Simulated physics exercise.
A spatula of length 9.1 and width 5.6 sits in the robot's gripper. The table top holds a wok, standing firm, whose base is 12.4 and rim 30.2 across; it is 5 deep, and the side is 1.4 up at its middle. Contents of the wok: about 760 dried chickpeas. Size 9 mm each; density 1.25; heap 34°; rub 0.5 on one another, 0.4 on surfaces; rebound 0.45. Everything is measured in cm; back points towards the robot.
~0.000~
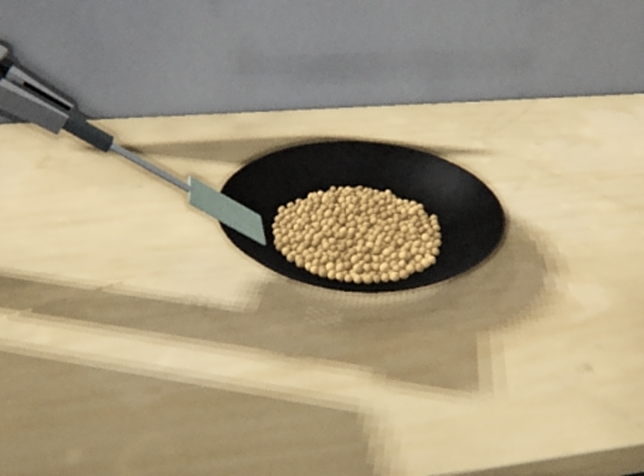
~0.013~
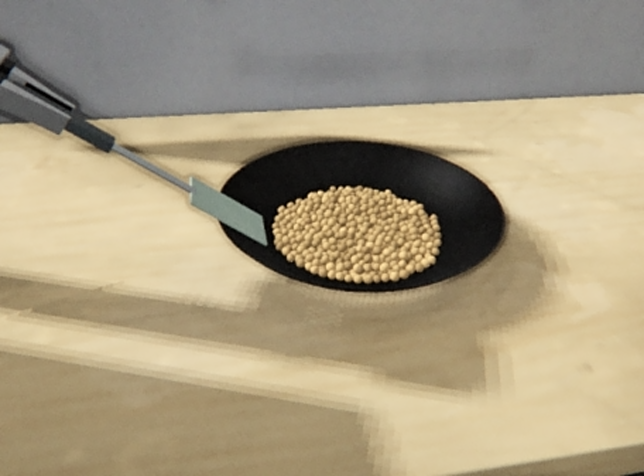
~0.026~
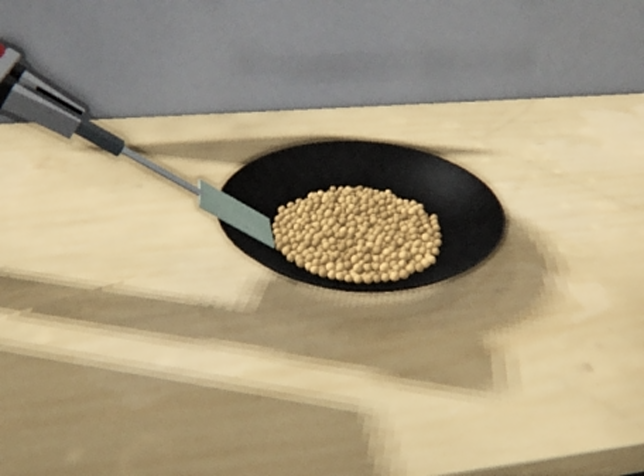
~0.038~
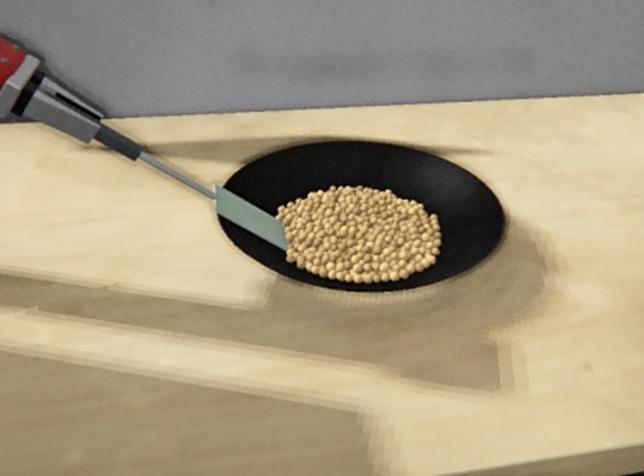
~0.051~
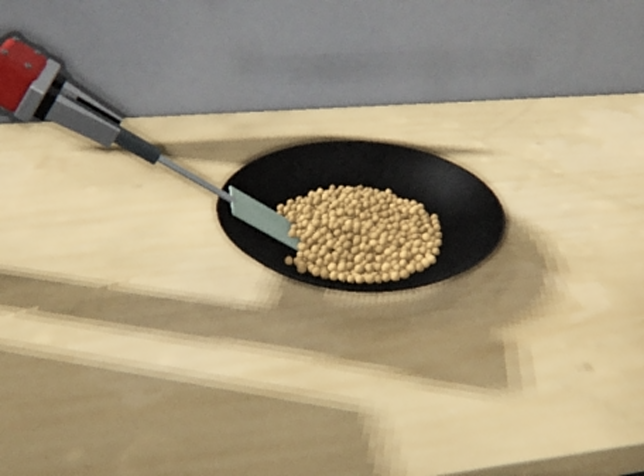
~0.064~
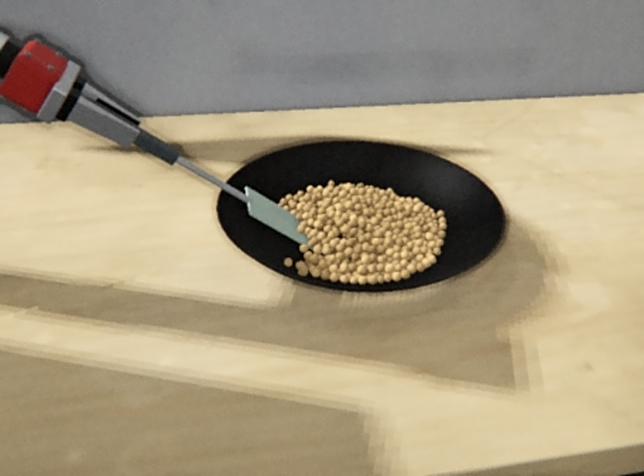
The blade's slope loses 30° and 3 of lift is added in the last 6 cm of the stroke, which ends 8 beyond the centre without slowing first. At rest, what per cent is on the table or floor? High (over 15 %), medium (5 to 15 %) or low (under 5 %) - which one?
Medium, from 5 to 15 %.
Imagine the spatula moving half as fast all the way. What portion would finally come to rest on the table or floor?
Some 0 in a hundred.
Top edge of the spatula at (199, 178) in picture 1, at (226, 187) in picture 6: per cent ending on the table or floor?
Around 0 per cent finishes there.
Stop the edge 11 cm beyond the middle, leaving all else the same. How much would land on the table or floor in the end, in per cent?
I'd expect close to 20 per cent then.
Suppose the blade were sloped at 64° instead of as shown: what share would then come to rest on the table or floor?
Result, estimated: 15 %.
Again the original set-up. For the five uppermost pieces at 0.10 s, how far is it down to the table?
They are some 7 cm up.
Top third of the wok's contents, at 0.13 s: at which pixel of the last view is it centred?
(382, 211).
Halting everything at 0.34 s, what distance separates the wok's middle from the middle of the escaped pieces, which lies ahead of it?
About 22 cm.
After 0.10 s, sloping 38°, highest piece 9 above the table; 762 in the wok.
After 0.13 s, sloping 31°, highest piece 11 above the table; 760 in the wok, 2 on the blade or in flight.
After 0.34 s, sloping 8°, highest piece 9 above the table; 694 in the wok, 55 on the table or floor, 13 on the blade or in flight.
After 1.39 s, sloping 8°, highest piece 5 above the table; 693 in the wok, 69 on the table or floor.
At rest, 693 in the wok, 69 on the table or floor. That is 9 % on the table or floor.
